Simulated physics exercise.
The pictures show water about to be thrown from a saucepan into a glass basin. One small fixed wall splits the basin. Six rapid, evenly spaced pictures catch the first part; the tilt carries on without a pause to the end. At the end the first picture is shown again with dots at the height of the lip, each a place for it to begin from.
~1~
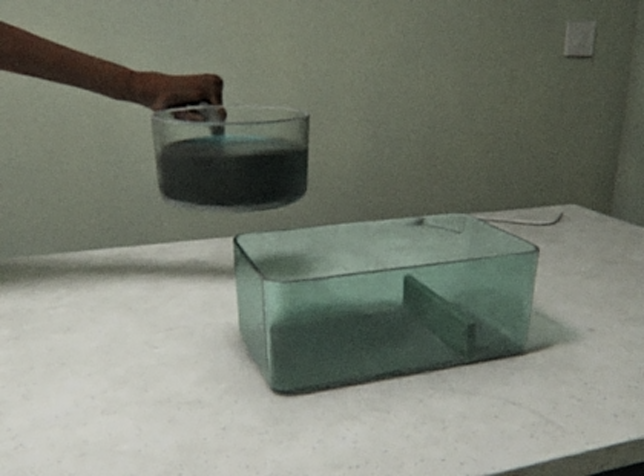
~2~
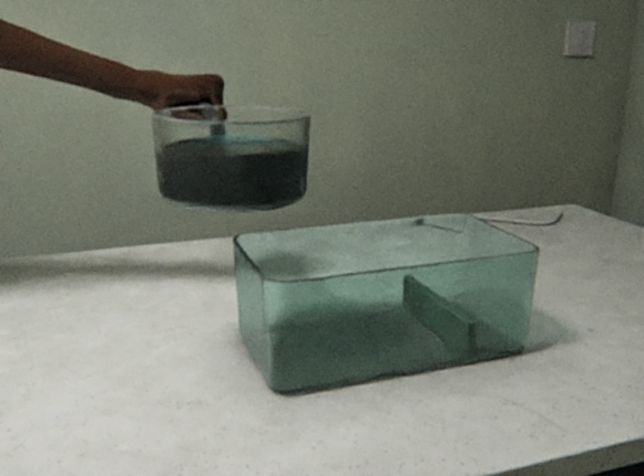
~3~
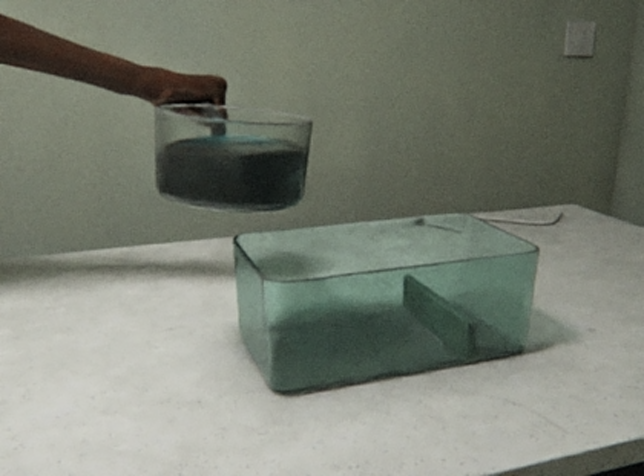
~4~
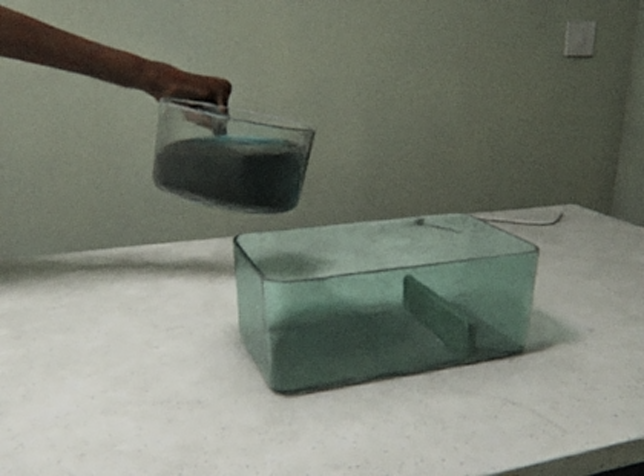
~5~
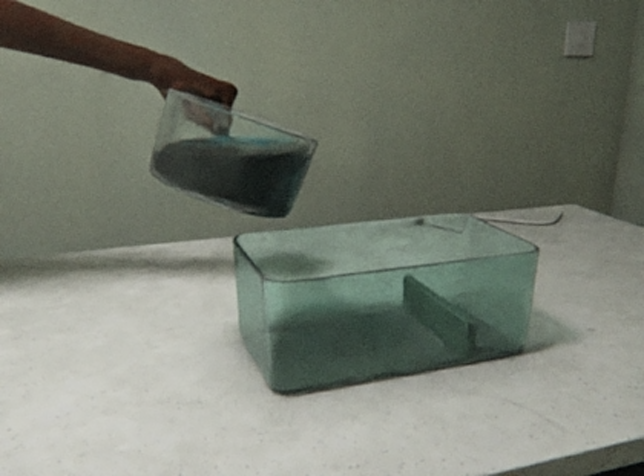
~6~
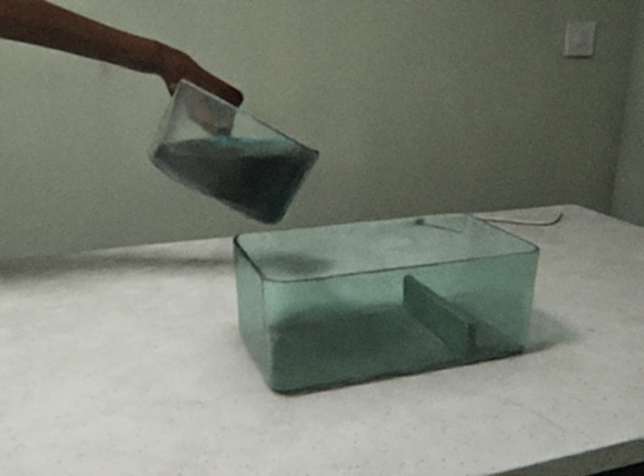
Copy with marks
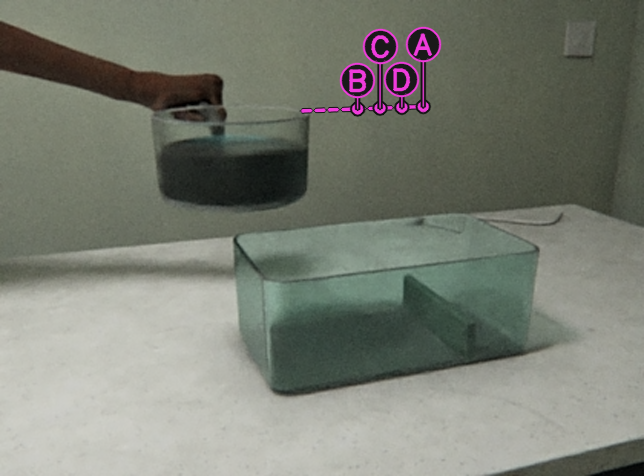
We see a hand holding a clear round container of dark liquid above and left of a greenish glass basin with a low wall inside; the hand keeps it nearly still, then tilts it rightward until liquid reaches the lip.
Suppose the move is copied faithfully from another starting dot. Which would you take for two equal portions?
The best place is D.
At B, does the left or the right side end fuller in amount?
More ends on the left.
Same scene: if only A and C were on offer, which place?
Here it is place A.
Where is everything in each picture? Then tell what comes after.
Upright, lip at (302, 110); basin from (268, 392) to (522, 347); top of the wall at (436, 297); nothing has left yet.
Upright, lip at (303, 112); nothing has left yet.
Tipped about 5°, lip at (305, 117); nothing has left yet.
Tipped about 12°, lip at (309, 126); nothing has left yet.
Tipped about 20°, lip at (311, 138); nothing has left yet.
Tipped about 31°, lip at (312, 152); water is over the lip, down to (312, 152).
On the marked copy, A at (423, 106); B at (357, 108); C at (380, 108); D at (401, 107).
For place A, about 38 % ends left of the wall and 62 % right of it.
For place B, about 97 % ends left of the wall and 3 % right of it.
For place C, about 78 % ends left of the wall and 22 % right of it.
For place D, about 52 % ends left of the wall and 48 % right of it.
